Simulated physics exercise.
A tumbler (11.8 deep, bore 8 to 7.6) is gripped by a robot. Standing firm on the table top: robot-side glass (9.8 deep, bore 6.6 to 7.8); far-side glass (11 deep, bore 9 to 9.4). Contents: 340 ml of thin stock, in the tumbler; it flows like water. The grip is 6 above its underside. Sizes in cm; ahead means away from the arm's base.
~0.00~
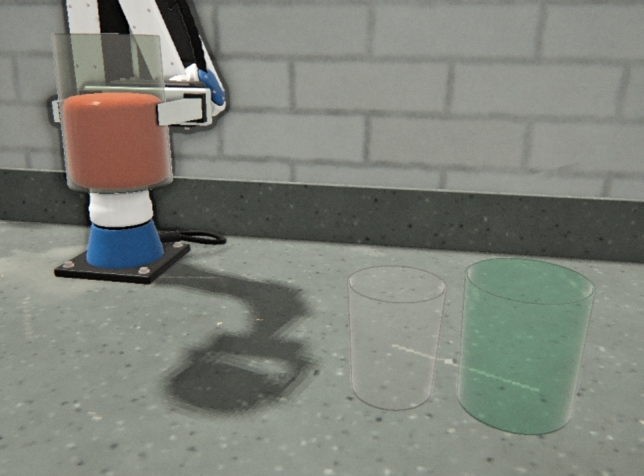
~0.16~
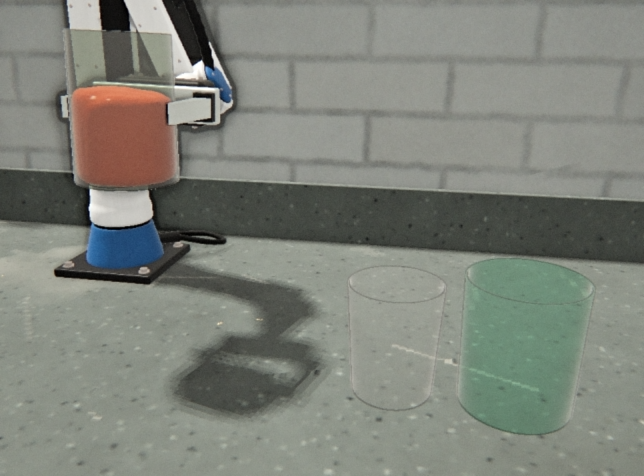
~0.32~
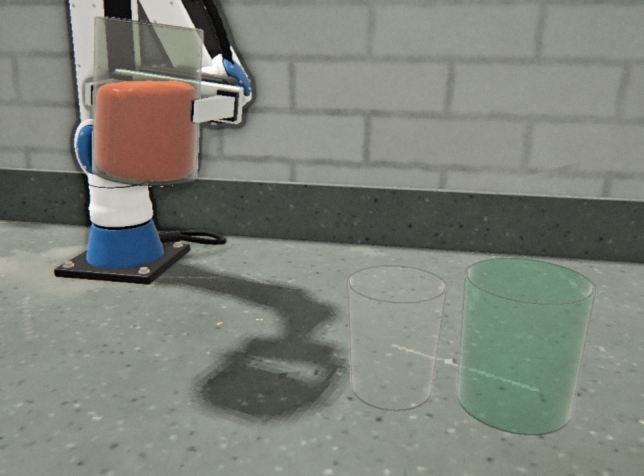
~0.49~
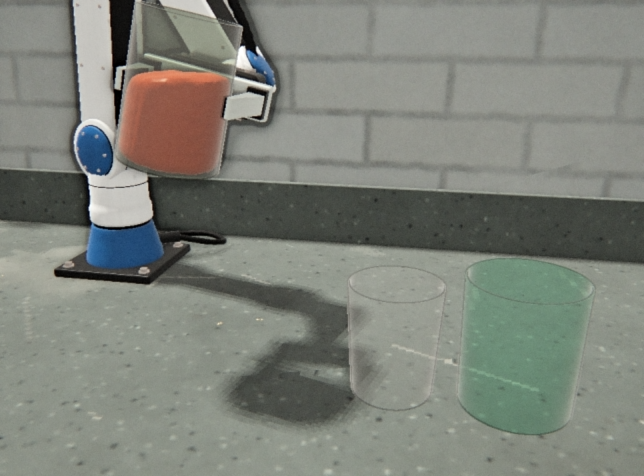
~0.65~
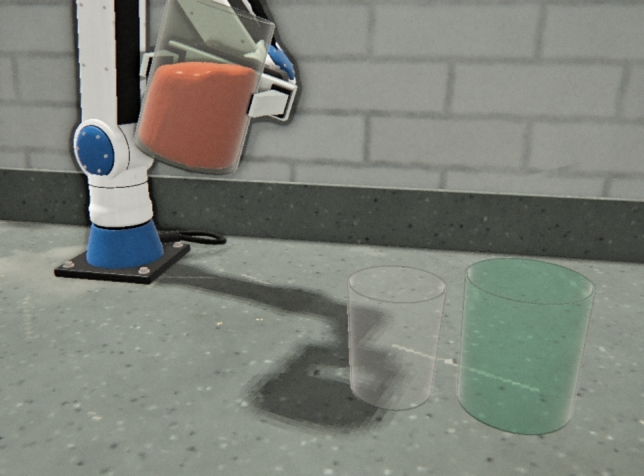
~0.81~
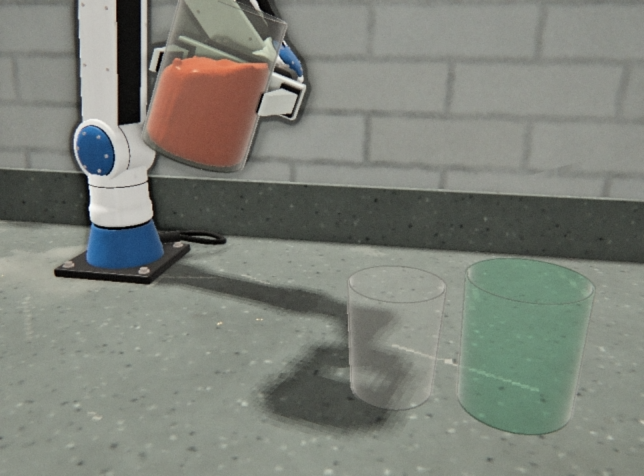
On a speckled grey-green tabletop, a robot arm moving a clear tumbler of orange liquid rightward and tilting it, two glasses standing still.
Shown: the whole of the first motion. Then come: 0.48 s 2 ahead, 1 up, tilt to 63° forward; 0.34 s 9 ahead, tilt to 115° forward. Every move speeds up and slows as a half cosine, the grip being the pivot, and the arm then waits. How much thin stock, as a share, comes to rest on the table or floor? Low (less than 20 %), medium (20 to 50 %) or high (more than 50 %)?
A medium share, 20 to 50 %, ends on the table or floor.
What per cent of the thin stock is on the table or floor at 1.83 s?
About 1 %.
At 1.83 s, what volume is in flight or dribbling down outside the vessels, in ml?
Some 40 ml.
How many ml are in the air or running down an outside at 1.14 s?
Some 0 ml.
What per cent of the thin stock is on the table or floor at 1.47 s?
About 0 %.
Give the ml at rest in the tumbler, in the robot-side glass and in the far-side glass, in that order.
About 0, 20, 200 ml.
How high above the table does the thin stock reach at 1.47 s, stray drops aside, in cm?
About 30 cm.
After 1.14 s, tilted 53° forward, liquid up to 28 above the table; 340 ml in the tumbler.
After 1.47 s, tilted 91° forward, liquid up to 31 above the table; 325 ml in the tumbler, 10 ml in the robot-side glass, 5 ml in the air or running down outside.
After 1.83 s, tilted 115° forward, liquid up to 96 above the table; 275 ml in the far-side glass, 15 ml in the robot-side glass, 10 ml in the tumbler, 5 ml on the table or floor, 40 ml in the air or running down outside.
After 2.63 s, tilted 115° forward, liquid up to 4 above the table; 195 ml in the far-side glass, 125 ml on the table or floor, 20 ml in the robot-side glass.
At rest, 195 ml in the far-side glass, 130 ml on the table or floor, 20 ml in the robot-side glass. That is 37 % on the table or floor.
